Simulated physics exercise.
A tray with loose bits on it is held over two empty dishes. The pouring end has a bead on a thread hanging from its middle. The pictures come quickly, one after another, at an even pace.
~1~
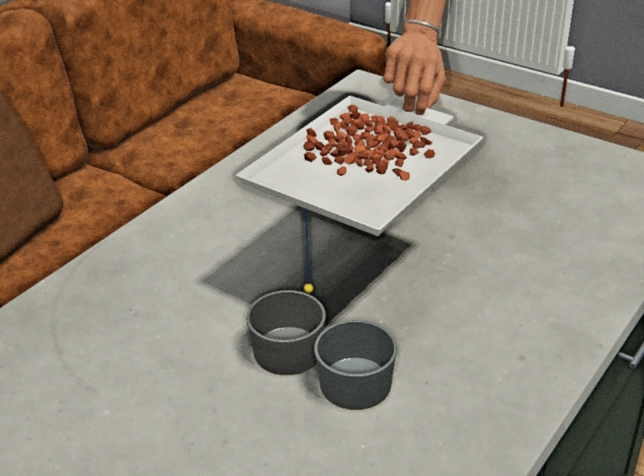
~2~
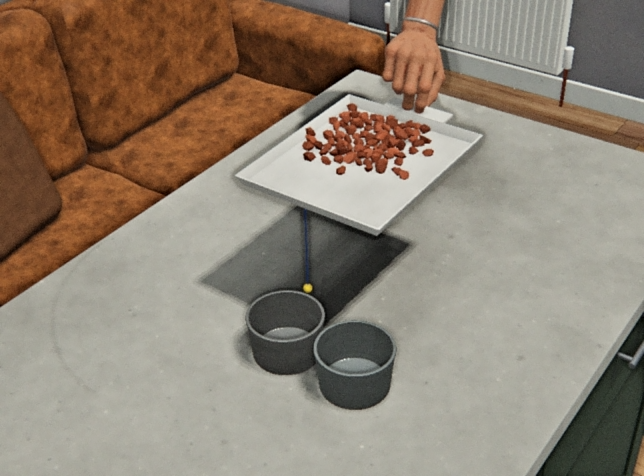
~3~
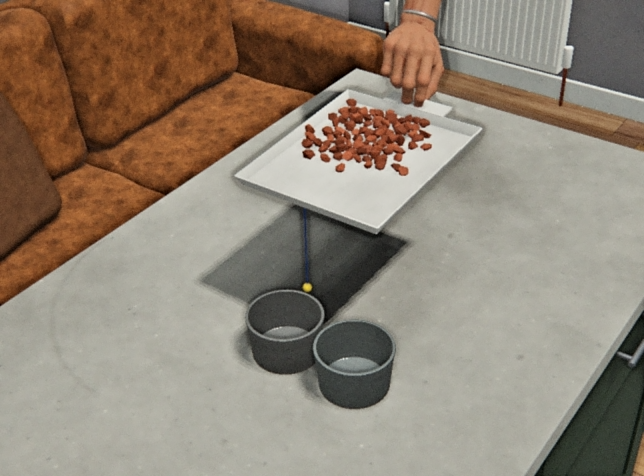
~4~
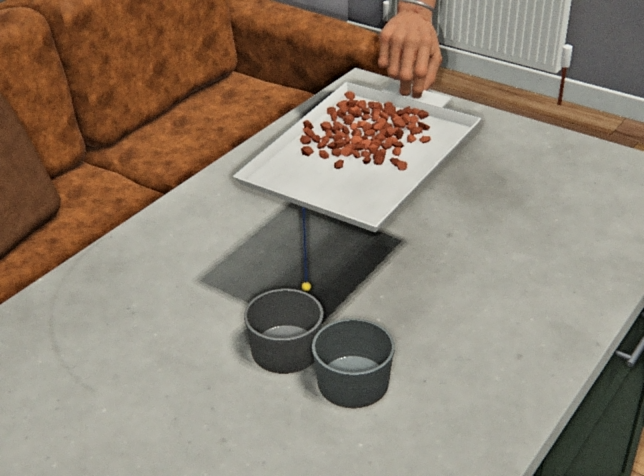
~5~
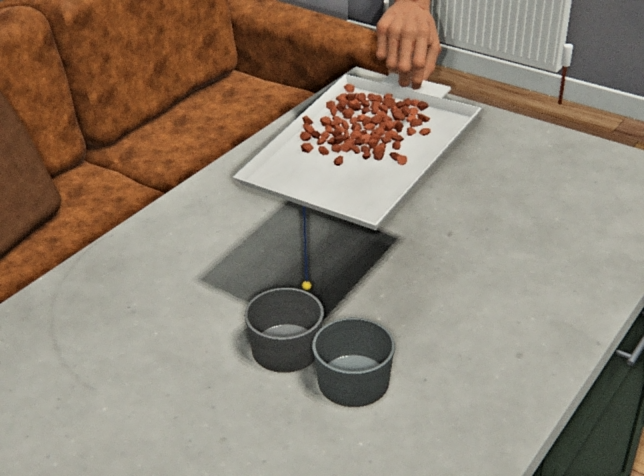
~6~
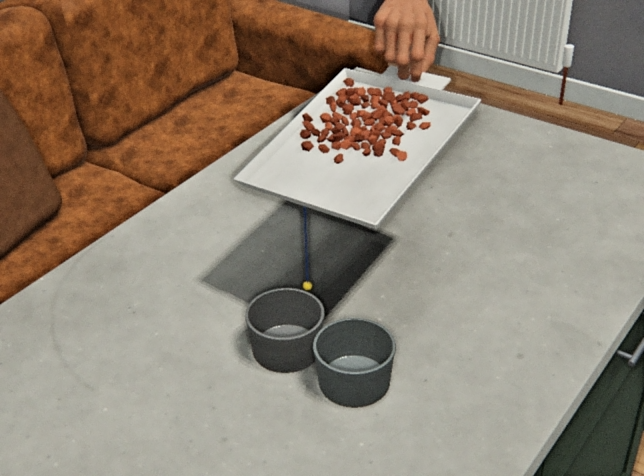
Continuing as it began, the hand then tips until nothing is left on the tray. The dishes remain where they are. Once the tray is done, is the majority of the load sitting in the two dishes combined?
The dishes secure under fifty percent.
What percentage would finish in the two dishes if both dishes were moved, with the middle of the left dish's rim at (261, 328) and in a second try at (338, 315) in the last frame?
Close to 10 in a hundred, then close to 0 in a hundred.
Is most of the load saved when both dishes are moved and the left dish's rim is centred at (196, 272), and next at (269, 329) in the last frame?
Taking them in turn, it's beyond half and then short of half.
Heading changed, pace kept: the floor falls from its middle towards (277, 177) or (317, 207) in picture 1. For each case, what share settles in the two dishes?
Lab note: Case 1 near 0 %, case 2 near 60 %.
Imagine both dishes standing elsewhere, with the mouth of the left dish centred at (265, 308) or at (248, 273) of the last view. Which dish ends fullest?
The first try: The left-side dish. The second: The left-side dish.
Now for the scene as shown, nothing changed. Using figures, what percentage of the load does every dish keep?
Left dish around 20 percent; right dish around 0 percent.
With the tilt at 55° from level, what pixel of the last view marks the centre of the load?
Somewhere about (264, 187).
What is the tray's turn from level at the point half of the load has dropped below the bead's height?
That happens at around 70°.
Soon, tray tipped steeply; about two thirds on the tray; a stray few in the left dish; a small part outside both; about a quarter in the air.
A while on, tray tipped right over; a small part on the tray; a small part in the left dish; about two thirds outside both; a small part in the air.
Towards the end, tray tipped past a quarter turn; about a quarter in the left dish; most outside both.
Finally, tray tipped past a quarter turn; none in the right dish; about a quarter in the left dish; most outside both.
